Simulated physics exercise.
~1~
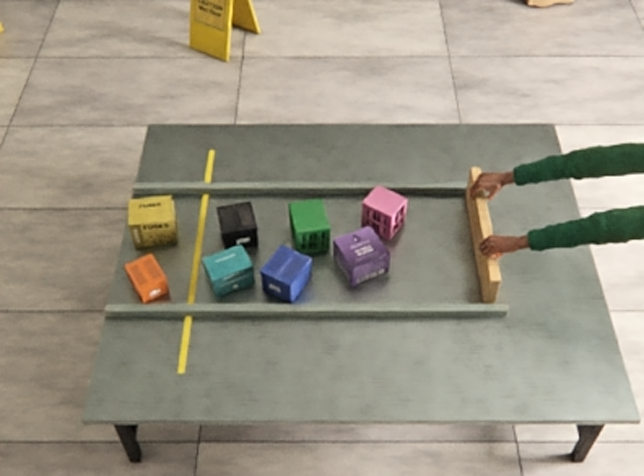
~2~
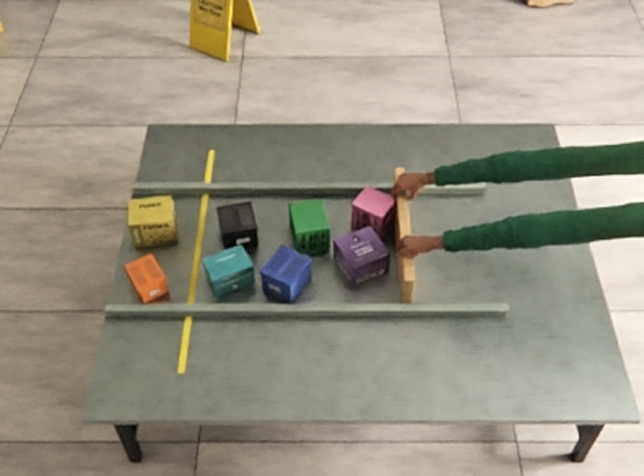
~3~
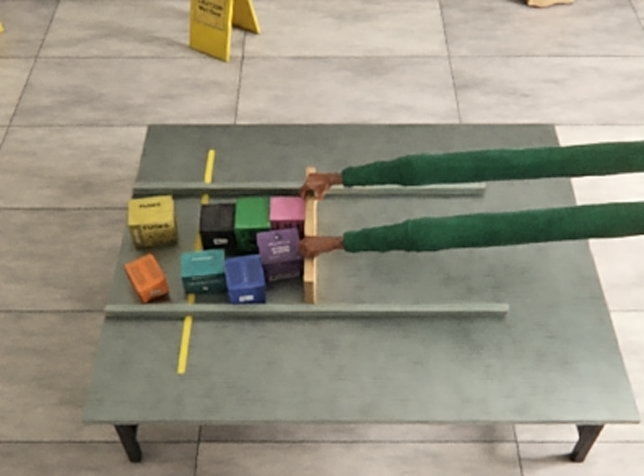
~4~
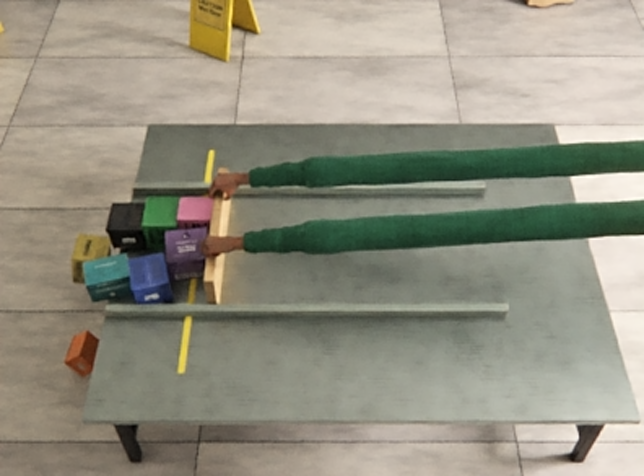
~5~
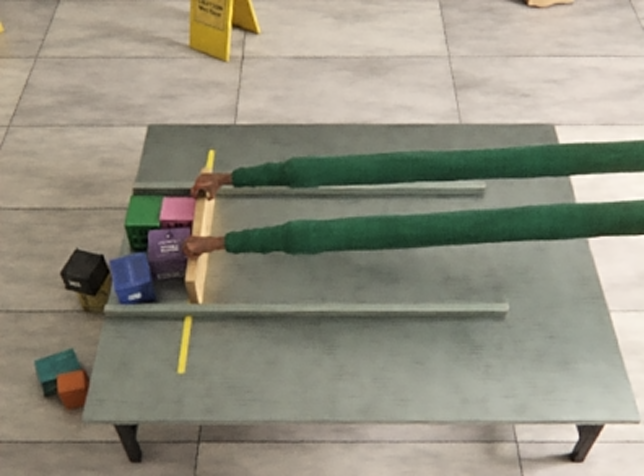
Green-sleeved arms pushing a plank left along a table, bunching colourful boxes together and sending four over the edge, four remaining.
